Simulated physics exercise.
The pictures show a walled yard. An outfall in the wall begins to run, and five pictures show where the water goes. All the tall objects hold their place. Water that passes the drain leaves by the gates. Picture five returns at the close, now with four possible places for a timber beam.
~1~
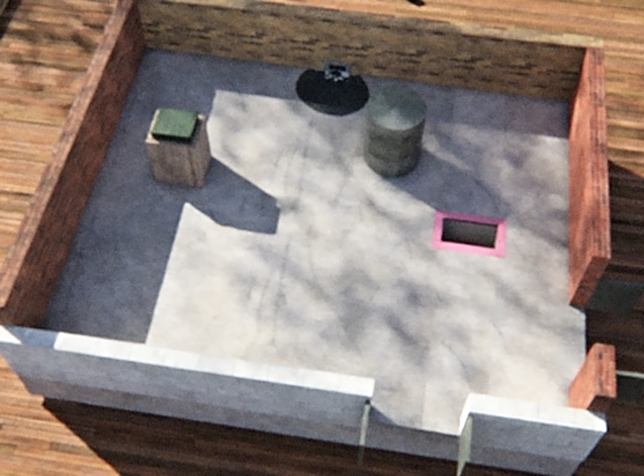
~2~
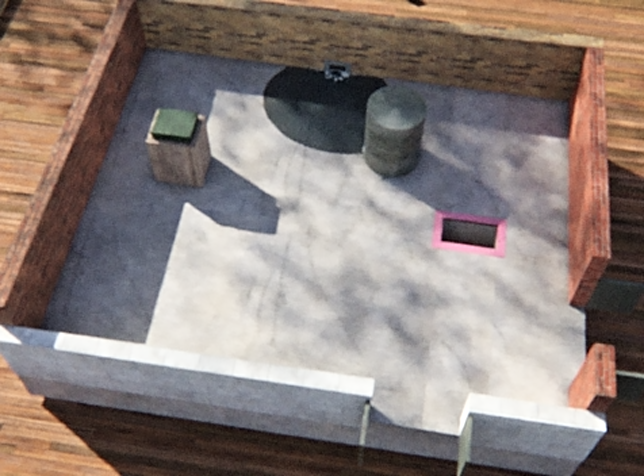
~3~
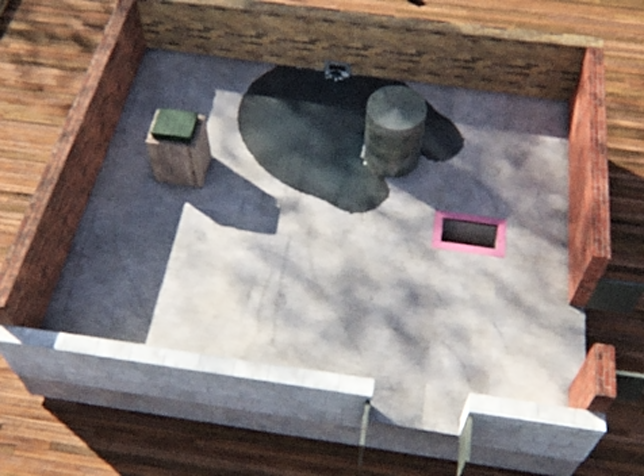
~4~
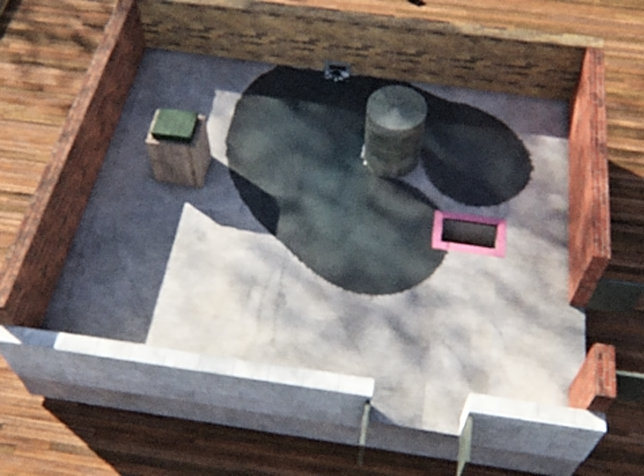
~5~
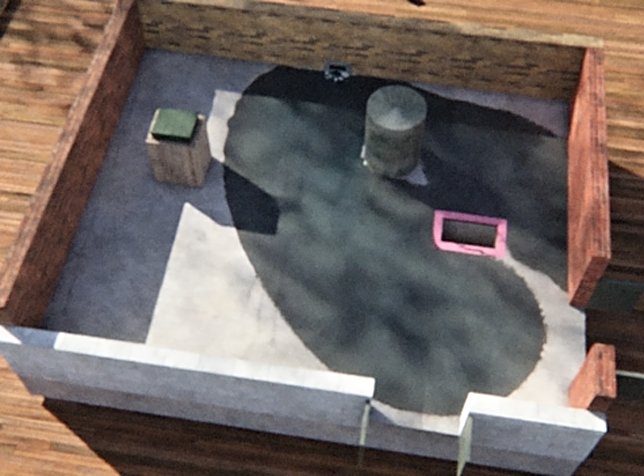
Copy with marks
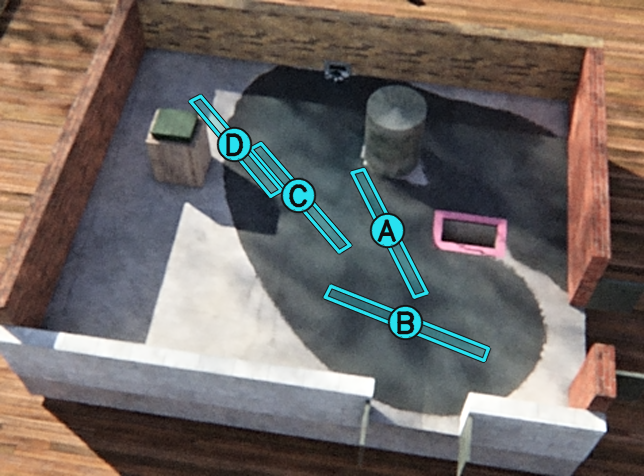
At first, a small dark patch of water lies by the back wall of a walled yard, near a grey-green cylinder. It widens across the pale ground, passing around both sides of the cylinder, then spreads toward the front right, surrounding the pink-rimmed drain and reaching the gap in the front wall.
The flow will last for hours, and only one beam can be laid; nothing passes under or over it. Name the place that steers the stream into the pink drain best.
Choose C.
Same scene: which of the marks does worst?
That is spot A.
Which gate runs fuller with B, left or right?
The right gate.
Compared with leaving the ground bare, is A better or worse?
Spot A is worse.
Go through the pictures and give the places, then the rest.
Outfall at (338, 67); pink drain at (470, 234); open gate at (416, 412); open gate at (568, 345); water covers 2 % of the ground and shows as far out as (312, 104); pink drain still dry.
Water covers 7 % of the ground and shows as far out as (355, 147); pink drain still dry.
Water covers 15 % of the ground and shows as far out as (361, 203); pink drain still dry.
Water covers 28 % of the ground and shows as far out as (376, 286); pink drain still dry.
Water covers 49 % of the ground and shows as far out as (519, 372); pink drain taking water.
On the marked copy, A from (357, 171) to (420, 294); B from (328, 291) to (486, 354); C from (255, 146) to (344, 248); D from (195, 98) to (276, 193).
With A, about 6 % of the stream runs into the pink drain, about 94 % out by the gates.
With B, about 10 % of the stream runs into the pink drain, about 90 % out by the gates.
With C, about 18 % of the stream runs into the pink drain, about 82 % out by the gates.
With D, about 13 % of the stream runs into the pink drain, about 87 % out by the gates.
